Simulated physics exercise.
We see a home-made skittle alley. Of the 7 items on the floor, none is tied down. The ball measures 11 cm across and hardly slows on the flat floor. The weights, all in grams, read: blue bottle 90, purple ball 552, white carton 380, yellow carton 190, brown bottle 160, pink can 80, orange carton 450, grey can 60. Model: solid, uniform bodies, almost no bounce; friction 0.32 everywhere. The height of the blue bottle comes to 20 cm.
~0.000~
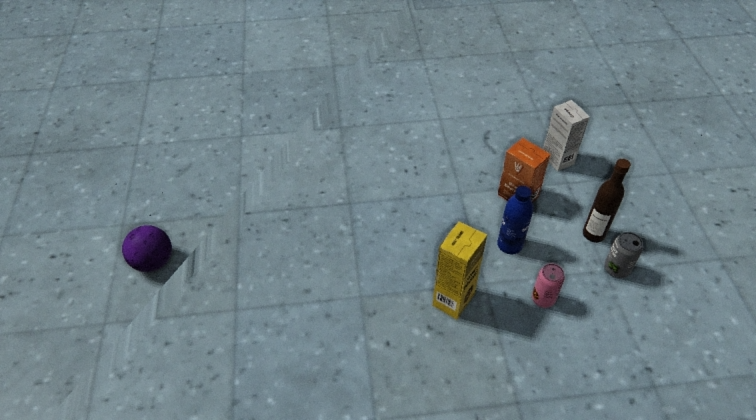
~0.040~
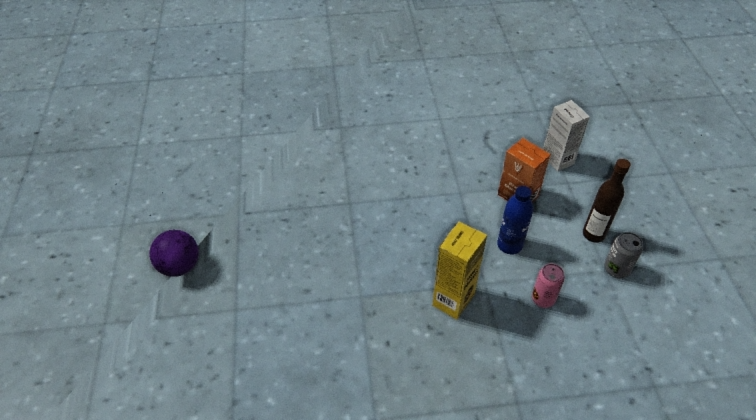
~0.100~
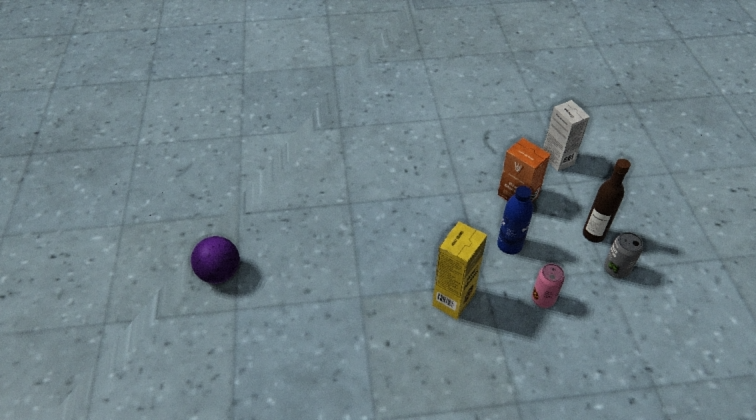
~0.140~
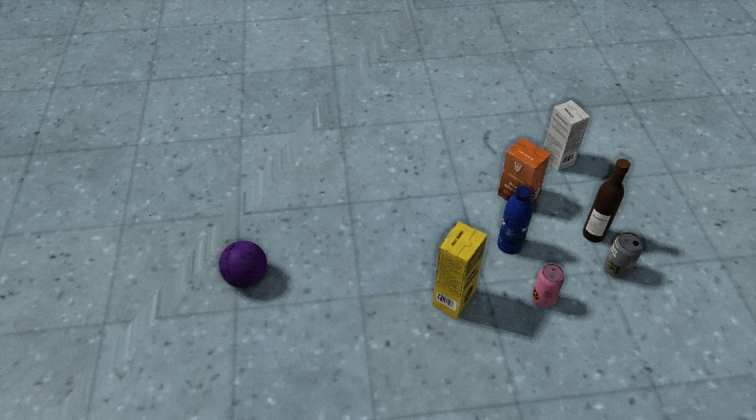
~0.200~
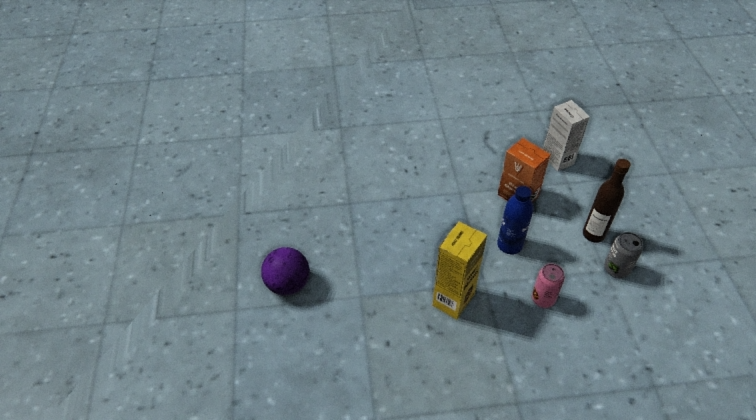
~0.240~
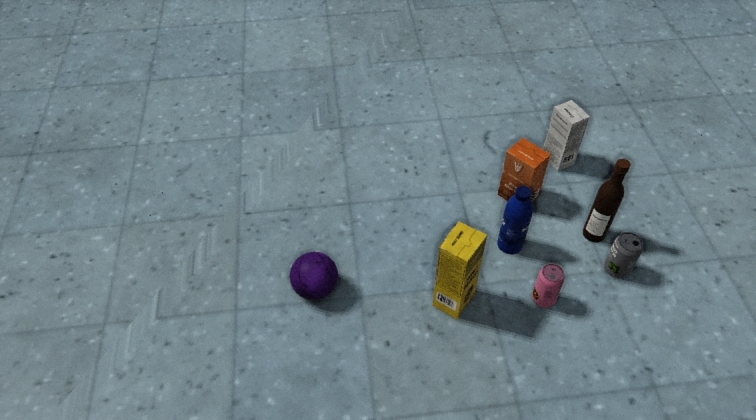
The footage shows a purple ball rolling from the left across a tiled floor toward the right, drawing closer to a yellow carton, while the seven standing cartons, bottles and cans on the right stay still.
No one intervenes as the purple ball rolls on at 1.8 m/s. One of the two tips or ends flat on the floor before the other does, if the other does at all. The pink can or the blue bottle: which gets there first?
The former one of the two.
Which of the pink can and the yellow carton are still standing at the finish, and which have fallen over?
Final state - pink can: Goes over; yellow carton: Goes over.
By 0.84 s, ball 122 cm along; purple ball near (672, 358); pink can tilted 62° near (608, 277); yellow carton tilted 56°; grey can 2 cm from its spot.
By 1.94 s, pink can on its side near (626, 308); yellow carton tilted 59°; grey can 5 cm from its spot.
When it is over (3.2 s), lying over on the floor, yellow carton and pink can; the other 5 within 8 cm of the start. End places, in pixels of the last picture, pink can near (628, 313), blue bottle near (517, 219). Pink can went at 0.74 s; blue bottle was never lost.
